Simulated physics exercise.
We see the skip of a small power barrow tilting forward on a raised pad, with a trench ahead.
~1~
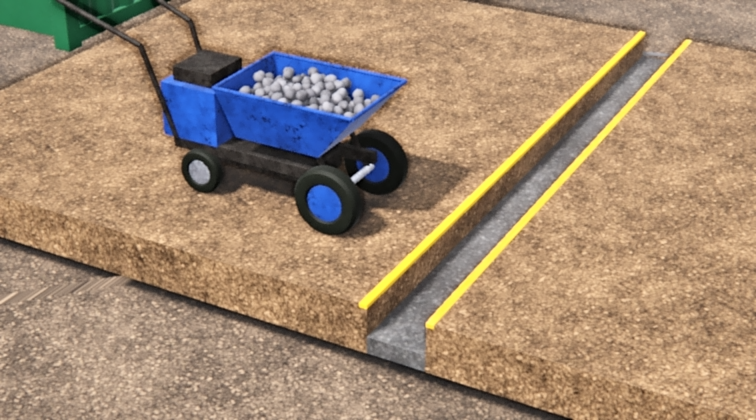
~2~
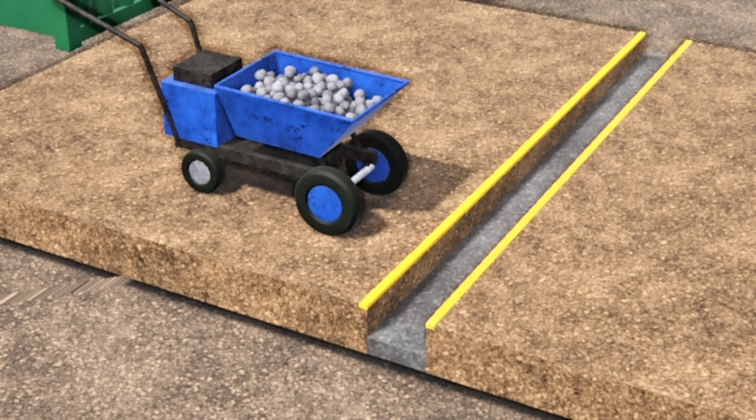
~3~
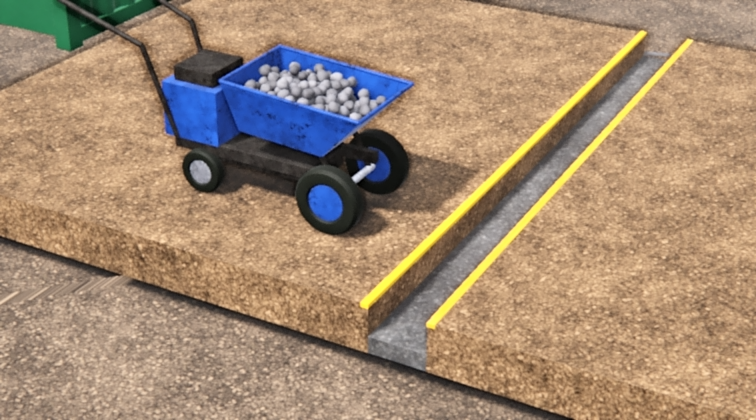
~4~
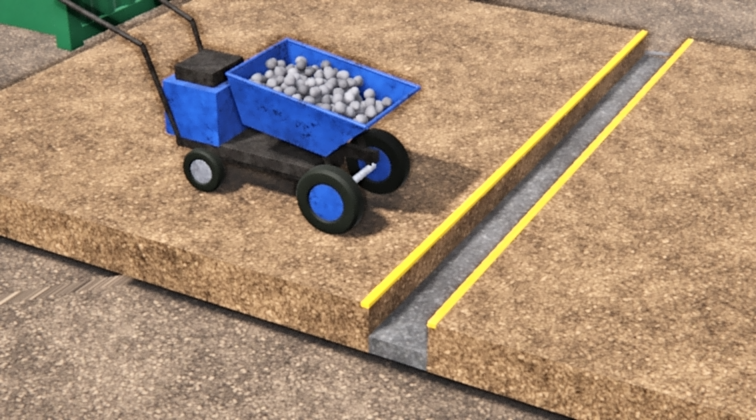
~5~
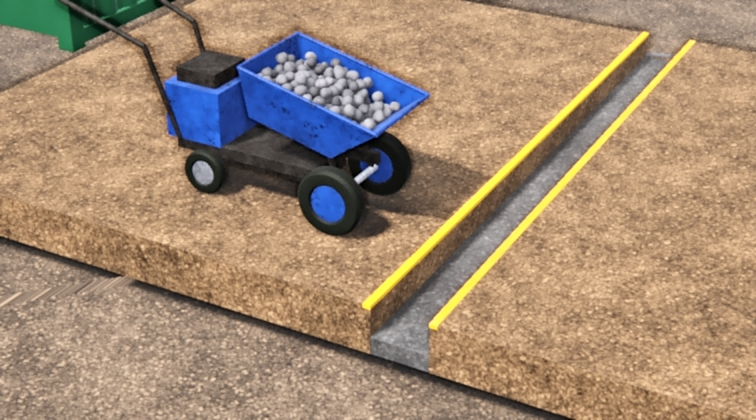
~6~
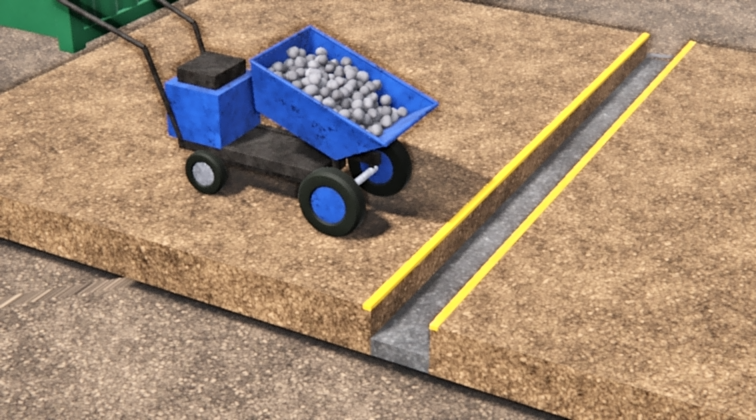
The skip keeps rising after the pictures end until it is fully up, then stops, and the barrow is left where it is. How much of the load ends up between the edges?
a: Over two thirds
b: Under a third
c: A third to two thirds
(a) Over two thirds.
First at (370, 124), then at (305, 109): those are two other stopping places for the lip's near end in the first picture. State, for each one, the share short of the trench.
0 % and 40 %.
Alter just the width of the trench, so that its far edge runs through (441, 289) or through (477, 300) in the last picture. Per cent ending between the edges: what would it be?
You'd get 70 % in the first case and 100 % in the second.
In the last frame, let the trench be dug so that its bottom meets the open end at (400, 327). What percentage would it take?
Around 70 per cent.
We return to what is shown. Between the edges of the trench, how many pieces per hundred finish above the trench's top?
Around 15 in a hundred.
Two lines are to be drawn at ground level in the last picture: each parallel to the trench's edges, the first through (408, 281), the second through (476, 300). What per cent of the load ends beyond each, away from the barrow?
The first comes to 80 %, the second to 0 %.
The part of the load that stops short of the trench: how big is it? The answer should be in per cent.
Share of load: Near 0 %.
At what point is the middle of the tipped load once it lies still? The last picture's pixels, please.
(471, 257).
Soon after the last picture, skip tipped steeply; all in the skip.
A little later, skip tipped steeply; most in the skip; a small part in or heaped over the trench; a stray few beyond it; a stray few falling.
Later still, skip tipped right over; about a quarter in the skip; most in or heaped over the trench; a small part beyond it; a stray few falling.
By the end, skip tipped right over; a stray few short of the trench; nearly all in or heaped over the trench; a small part beyond it.
